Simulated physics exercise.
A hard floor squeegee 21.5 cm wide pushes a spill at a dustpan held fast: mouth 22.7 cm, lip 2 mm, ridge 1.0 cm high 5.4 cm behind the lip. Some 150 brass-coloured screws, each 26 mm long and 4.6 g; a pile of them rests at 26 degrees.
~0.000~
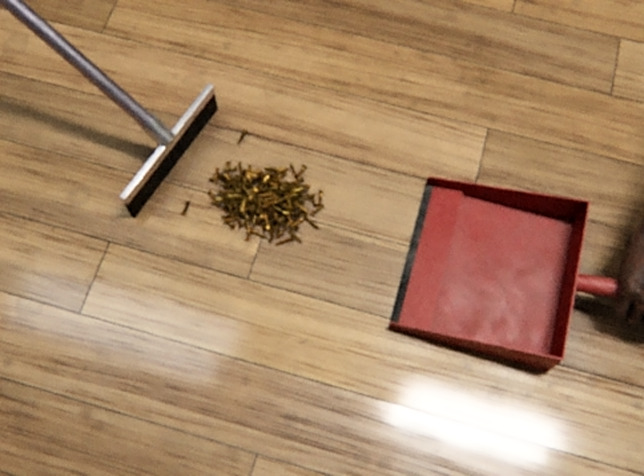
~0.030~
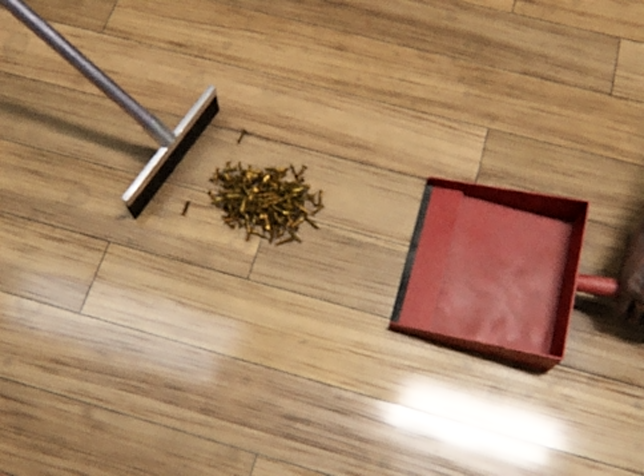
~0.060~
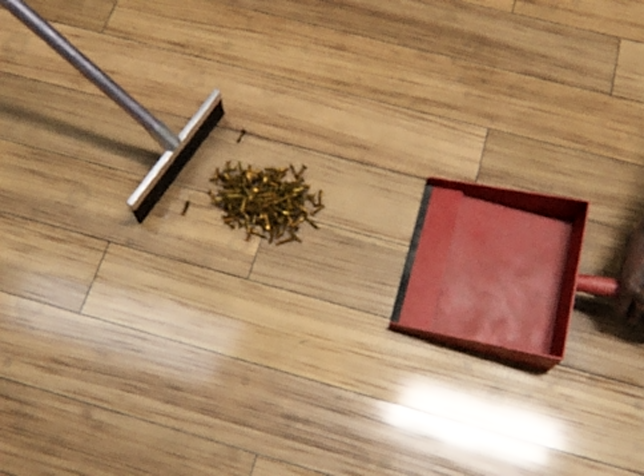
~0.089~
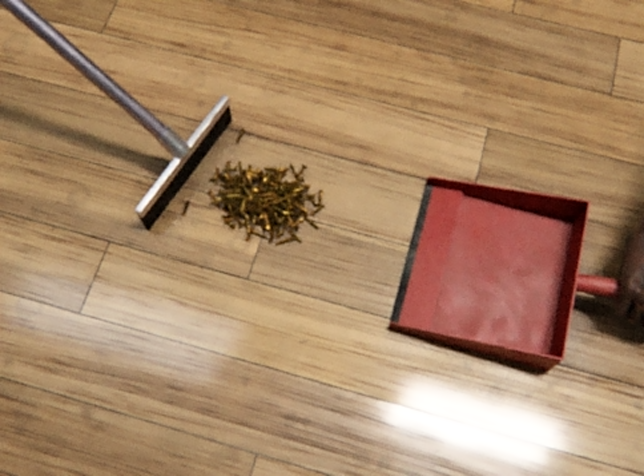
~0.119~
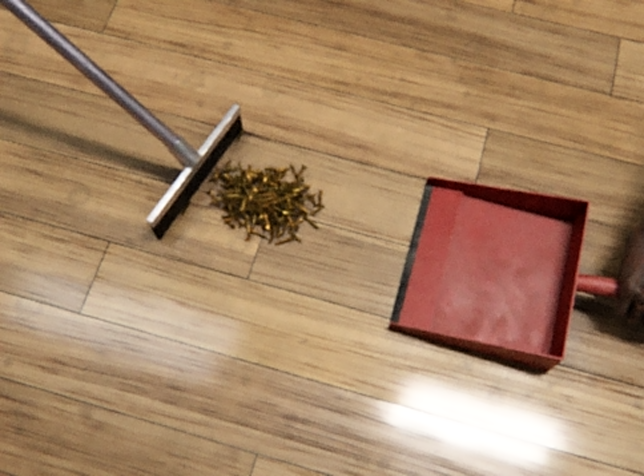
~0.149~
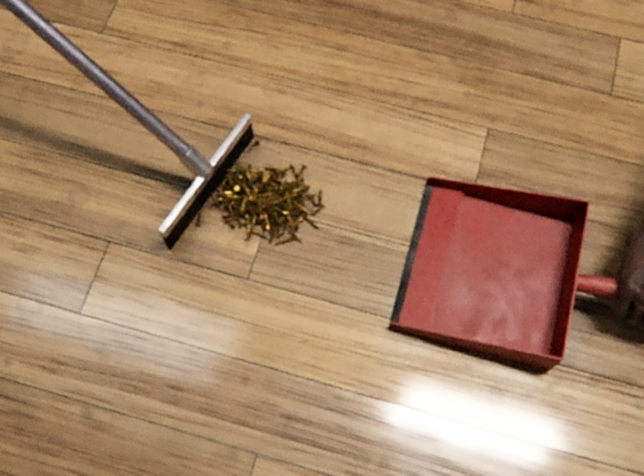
On a glossy wooden floor, a squeegee on a long metal handle slides toward a pile of small brass-coloured screws, reaching its near edge and nudging a few, while a red dustpan stays still on the right.
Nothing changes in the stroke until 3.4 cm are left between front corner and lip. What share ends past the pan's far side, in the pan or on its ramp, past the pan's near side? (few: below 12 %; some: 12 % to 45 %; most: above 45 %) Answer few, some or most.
Past the pan's far side: Few; in the pan or on its ramp: Some; past the pan's near side: Some.
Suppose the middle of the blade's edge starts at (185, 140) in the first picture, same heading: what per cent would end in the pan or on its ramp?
Some 25 per cent.
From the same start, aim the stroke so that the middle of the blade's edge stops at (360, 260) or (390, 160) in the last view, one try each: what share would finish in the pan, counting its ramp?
About 35 and 5 per cent.
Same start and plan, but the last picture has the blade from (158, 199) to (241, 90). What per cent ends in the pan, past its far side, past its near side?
Pan 0, far 5, near 0.
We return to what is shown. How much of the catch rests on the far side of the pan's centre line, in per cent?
About 20 per cent.
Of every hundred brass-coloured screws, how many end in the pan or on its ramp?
Roughly 25 per cent.
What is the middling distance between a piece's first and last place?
Some 24 cm.
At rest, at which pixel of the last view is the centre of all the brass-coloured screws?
Near (389, 290).
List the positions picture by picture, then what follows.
Blade from (126, 200) to (211, 91), moved 0.0 cm, 0 of the pieces shifted so far; middle of the pieces at (261, 199); pan at (498, 277), in the first frame.
Blade from (128, 201) to (212, 92), moved 0.3 cm, 0 of the pieces shifted so far; middle of the pieces at (261, 199), in the second frame.
Blade from (133, 206) to (217, 96), moved 1.4 cm, 0 of the pieces shifted so far; middle of the pieces at (261, 199), in the third frame.
Blade from (141, 213) to (225, 102), moved 3.0 cm, 0 of the pieces shifted so far; middle of the pieces at (261, 199), in the fourth frame.
Blade from (152, 223) to (237, 111), moved 5.2 cm, 0 of the pieces shifted so far; middle of the pieces at (261, 199), in the fifth frame.
Blade from (164, 233) to (248, 120), moved 7.5 cm, 8 of the pieces shifted so far; middle of the pieces at (261, 199); pan at (498, 277). The blade's pace is about 0.76 m/s, heading 25 degrees towards the viewer's side, in the sixth frame.
After 0.33 s, middle of the blade 18 cm from the lip; 0 % over the lip, far side 0 %, near side 0 %.
After 0.44 s, middle of the blade 10 cm from the lip; 0 % over the lip, far side 0 %, near side 5 %.
After 0.69 s, middle of the blade 6 cm from the lip; 25 % over the lip, far side 0 %, near side 15 %.
By 1.4 s all is still; far side 0 %, pan 25 %, near side 15 %, in front of the lip or behind the blade 60 %.
